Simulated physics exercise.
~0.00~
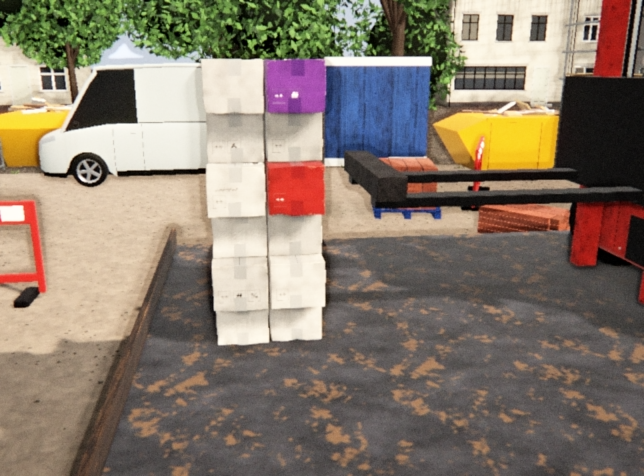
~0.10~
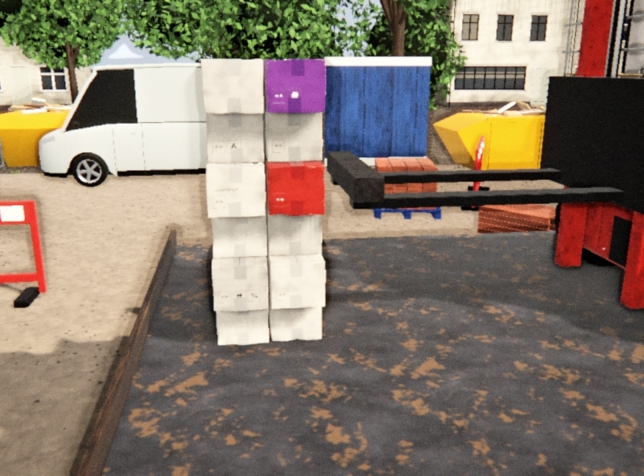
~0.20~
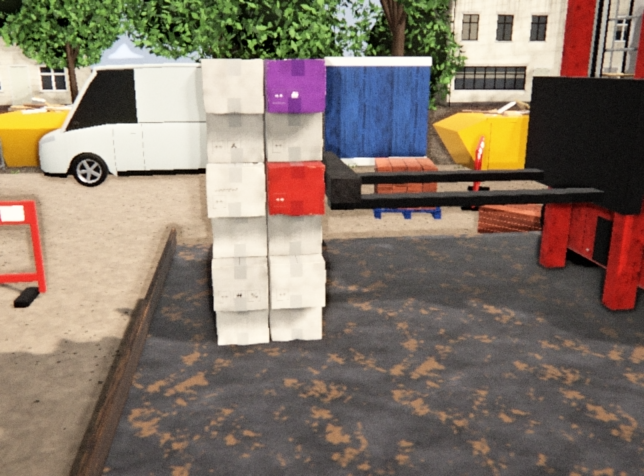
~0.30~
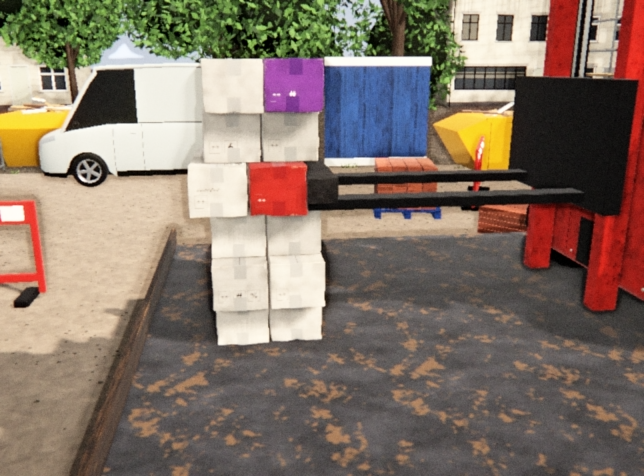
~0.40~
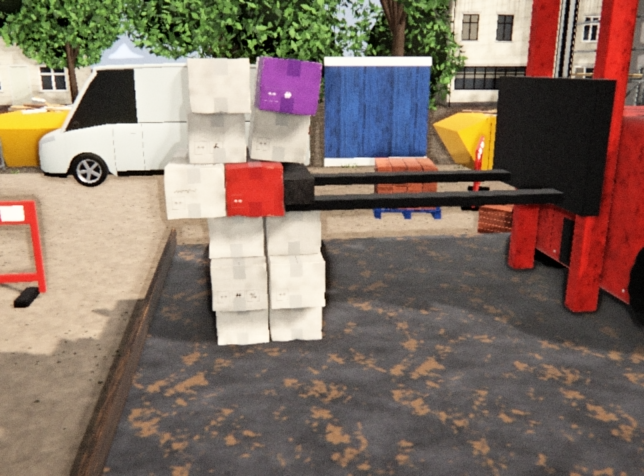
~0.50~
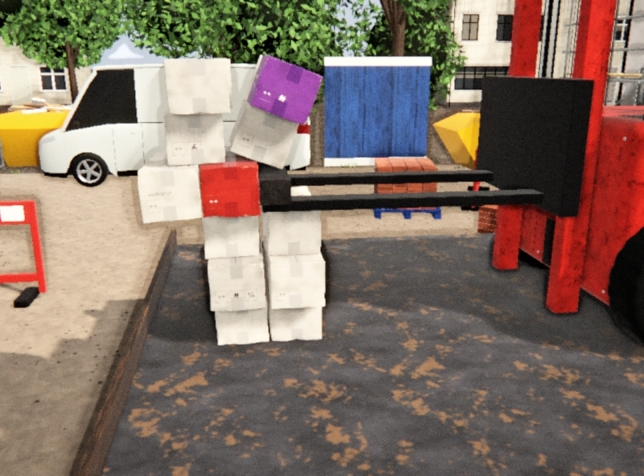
A tall stack of white boxes, one purple and one red, stood still as a forklift's dark beam moved in from the right, then pushed the red box's row left while the purple box tilted rightward.
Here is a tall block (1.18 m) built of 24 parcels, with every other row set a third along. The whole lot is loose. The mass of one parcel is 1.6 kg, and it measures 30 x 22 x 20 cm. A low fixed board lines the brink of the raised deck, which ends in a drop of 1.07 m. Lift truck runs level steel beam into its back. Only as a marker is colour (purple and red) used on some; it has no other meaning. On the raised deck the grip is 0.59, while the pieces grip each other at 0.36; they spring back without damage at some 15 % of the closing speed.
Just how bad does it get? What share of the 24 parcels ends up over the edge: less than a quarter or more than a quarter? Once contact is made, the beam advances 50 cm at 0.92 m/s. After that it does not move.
Upwards of a quarter.
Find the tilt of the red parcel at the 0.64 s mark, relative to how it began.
About 10 degrees.
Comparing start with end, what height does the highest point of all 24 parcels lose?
Lower by close to 30 cm.
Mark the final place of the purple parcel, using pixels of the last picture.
Near pixel (249, 375).
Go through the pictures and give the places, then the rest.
In the first frame (places mark the middle of the side facing us), beam (390, 190) 20 cm from the stack; purple parcel (297, 87); red parcel (297, 191); nothing disturbed.
The second frame shows beam (367, 190) 11 cm from the stack; purple parcel (297, 87).
The third frame shows beam (344, 191) 18 mm from the stack; purple parcel (297, 87).
The fourth frame shows beam (321, 191) 7 cm in; red parcel (279, 192) shifted 7 cm; 6 disturbed, none over the edge.
The fifth frame shows beam (297, 192) 17 cm in; red parcel (255, 192) shifted 16 cm; purple parcel (290, 87) leaning 7°; 12 disturbed, none over the edge.
The sixth frame shows beam (273, 193) 26 cm in; purple parcel (287, 91) leaning 21°; red parcel (230, 192) shifted 26 cm; 14 disturbed, none over the edge.
After 0.64 s, none of the 24 parcels over the edge, 18 disturbed; purple parcel leaning 44°, 9 cm lower; red parcel leaning 11°.
After 0.88 s, 2 of the 24 parcels over the edge; purple parcel on its side; red parcel leaning 36°, 9 cm lower.
After 1.24 s, 10 of the 24 parcels over the edge; purple parcel on its side; red parcel on its side.
After 1.72 s, 10 of the 24 parcels over the edge; red parcel on its side; purple parcel leaning 45°, 88 cm lower.
By the end (2.3 s), 11 of the 24 parcels over the edge; red parcel on its side; purple parcel 98 cm lower. That is 46 per cent. As the last picture would show them, middles, purple parcel near (249, 375).
